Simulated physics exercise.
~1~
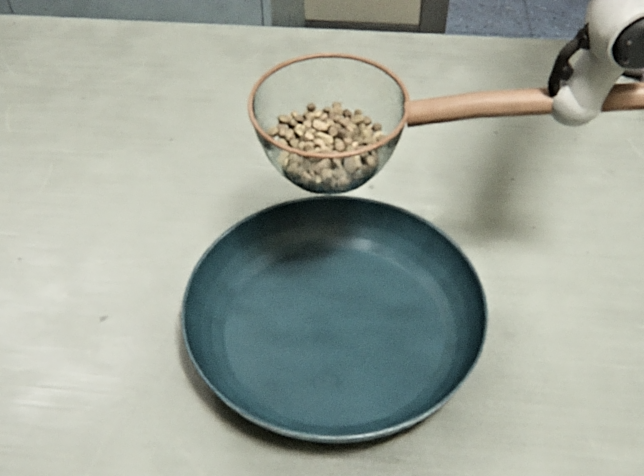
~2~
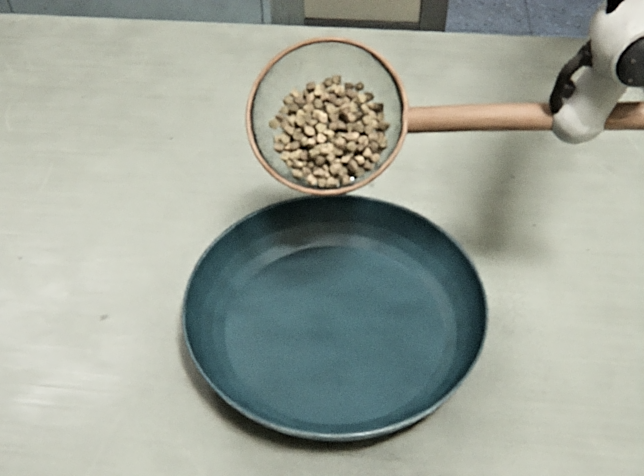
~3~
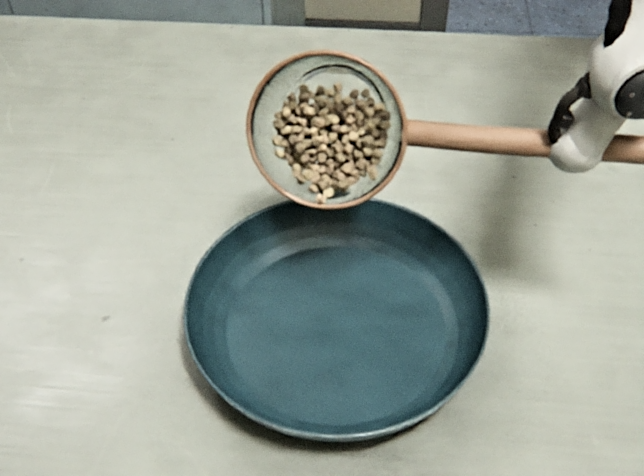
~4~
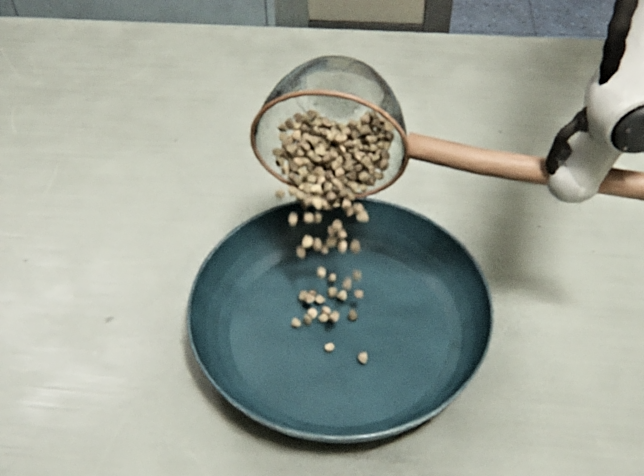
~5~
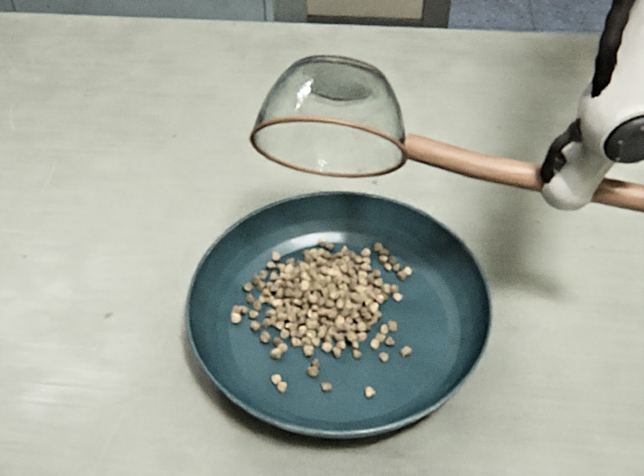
On a pale grey tabletop, a robot gripper at the right tipped a clear ladle with a copper-coloured rim over a blue pan until small tan pieces tumbled out, leaving the ladle upside down and empty above a loose heap in the pan.
